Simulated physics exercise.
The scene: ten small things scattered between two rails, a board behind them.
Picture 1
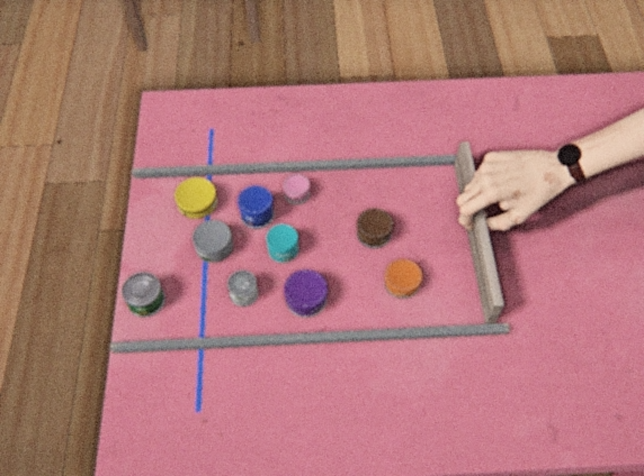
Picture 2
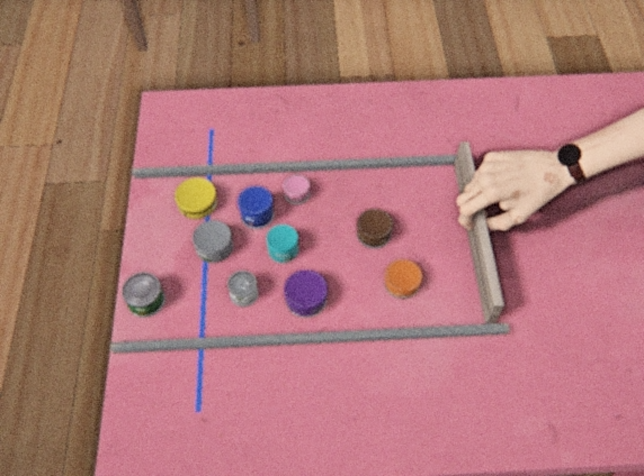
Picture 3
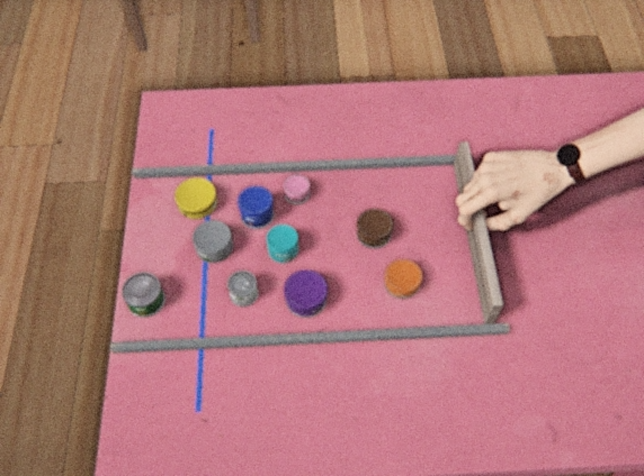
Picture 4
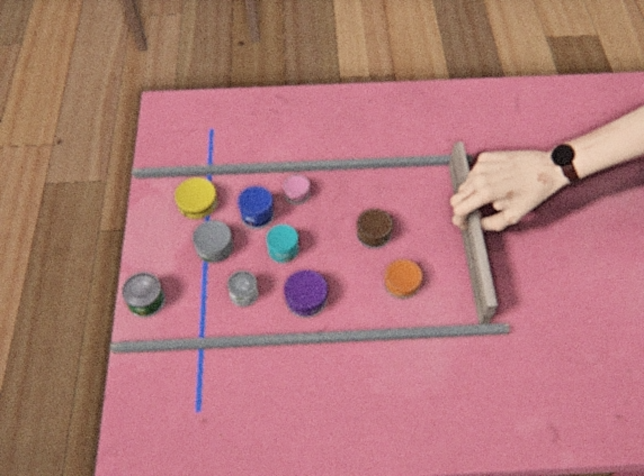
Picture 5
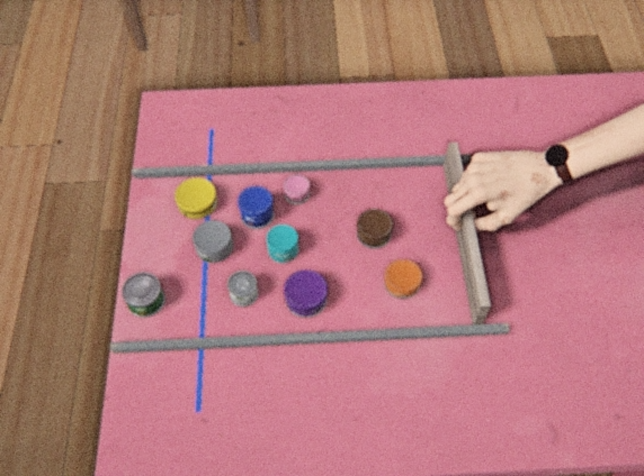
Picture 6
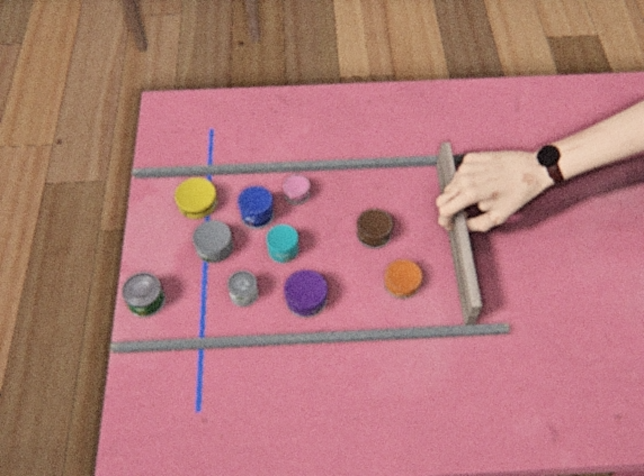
On a pink tabletop, ten small round tubs sit scattered between two grey rails, with a blue line crossing near the left end. A hand wearing a dark watch holds a board at the right, staying still at first, then slides it slightly left while the tubs remain in place.
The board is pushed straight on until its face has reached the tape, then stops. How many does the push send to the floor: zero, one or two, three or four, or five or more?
Outcome: The number that fall off is zero.
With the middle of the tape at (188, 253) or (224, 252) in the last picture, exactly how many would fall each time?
In that order 1 and 0.
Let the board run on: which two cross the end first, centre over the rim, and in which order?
They are the green pot, the grey tub.
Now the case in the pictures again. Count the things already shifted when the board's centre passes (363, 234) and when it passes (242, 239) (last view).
2 and 9.
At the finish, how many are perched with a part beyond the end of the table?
1 of them.
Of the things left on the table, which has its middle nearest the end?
The green pot ends nearest.
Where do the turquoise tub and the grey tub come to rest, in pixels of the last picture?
First (166, 258), then (151, 233).
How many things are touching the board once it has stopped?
It touches 5.
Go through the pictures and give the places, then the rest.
The first frame shows green pot (143, 295); yellow tub (196, 198); grey tub (213, 242); board (477, 229); tape (206, 252).
The second frame shows yellow tub (197, 199); white pot (243, 289).
The third frame shows grey tub (213, 242); orange pot (403, 279).
The fourth frame shows green pot (143, 295); blue pot (256, 208).
The fifth frame shows yellow tub (197, 199); turquoise tub (283, 244).
The sixth frame shows green pot (143, 295); yellow tub (197, 199); grey tub (213, 242); board (457, 230); tape (206, 252).
Soon after, none off yet; green pot at rest near (143, 295); yellow tub at rest near (197, 199); grey tub at rest near (213, 242).
At rest, the number that fall off is zero.
